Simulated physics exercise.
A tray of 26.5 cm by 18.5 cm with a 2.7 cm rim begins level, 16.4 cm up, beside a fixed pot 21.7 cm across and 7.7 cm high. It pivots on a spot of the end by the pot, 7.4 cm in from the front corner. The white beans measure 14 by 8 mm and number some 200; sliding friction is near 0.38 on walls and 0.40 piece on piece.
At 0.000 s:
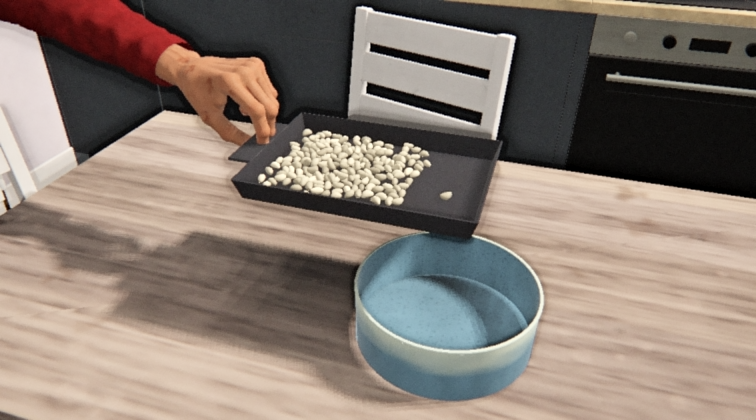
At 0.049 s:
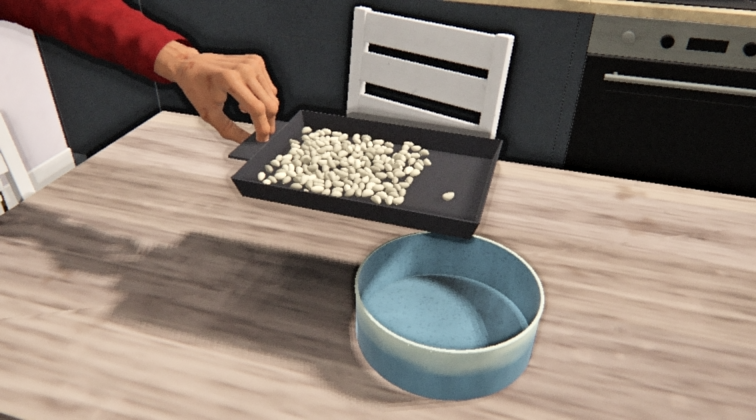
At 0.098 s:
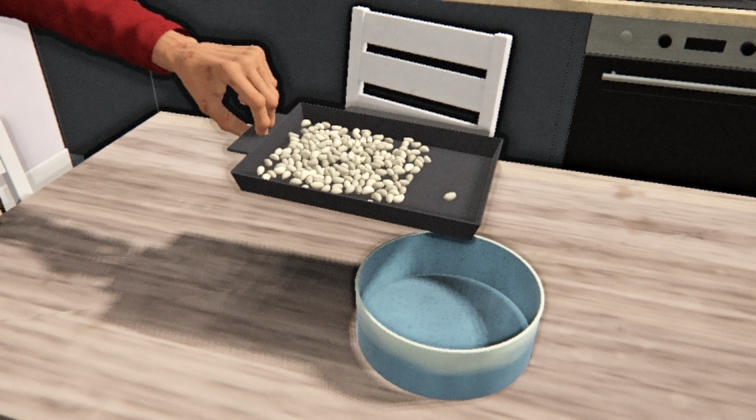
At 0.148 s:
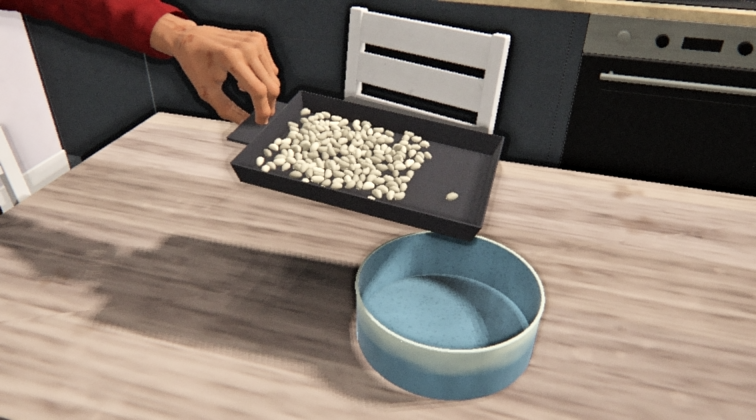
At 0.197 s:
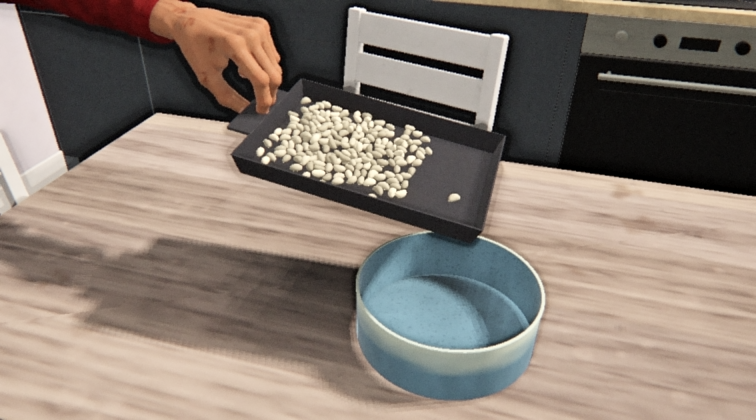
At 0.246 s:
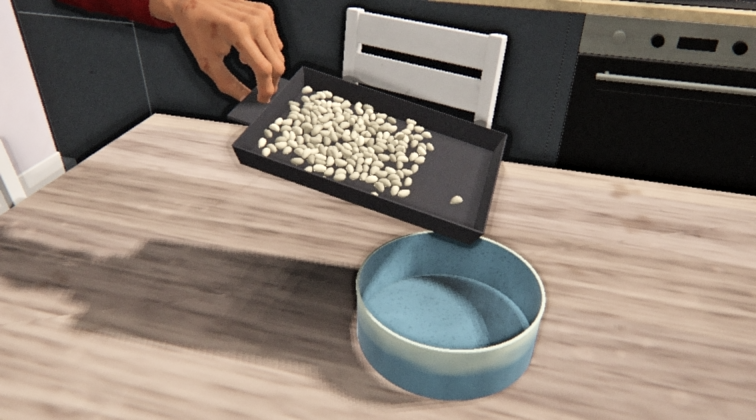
On a wooden table, a hand slightly tilts a tray of white beans rightward.
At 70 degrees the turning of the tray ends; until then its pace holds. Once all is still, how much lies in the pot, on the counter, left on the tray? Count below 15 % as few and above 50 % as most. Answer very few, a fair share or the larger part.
Pot: The larger part, counter: Very few, tray: A fair share.
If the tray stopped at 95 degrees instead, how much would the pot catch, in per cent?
It would be near 100 per cent.
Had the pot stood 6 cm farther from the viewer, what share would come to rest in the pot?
In that case some 25 per cent.
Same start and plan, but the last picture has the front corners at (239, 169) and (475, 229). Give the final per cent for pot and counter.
Pot 75, counter 0.
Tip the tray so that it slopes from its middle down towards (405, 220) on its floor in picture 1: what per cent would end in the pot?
About 70 per cent.
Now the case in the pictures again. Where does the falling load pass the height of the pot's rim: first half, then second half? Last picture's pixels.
At about (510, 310), then at (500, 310).
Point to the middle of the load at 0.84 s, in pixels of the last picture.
Around (474, 216).
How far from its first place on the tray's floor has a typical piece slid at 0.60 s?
About 7 cm.
Then, at 0.60 s, tilt 41 degrees; the tray holds 100 %, the pot 0 %.
Then, at 0.84 s, tilt 59 degrees; the tray holds 85 %, the pot 0 %.
Then, at 1.19 s, tilt 70 degrees; the tray holds 45 %, the pot 50 %.
At rest (2.2 s), pot 60 %, counter 5 %, tray 35 %.
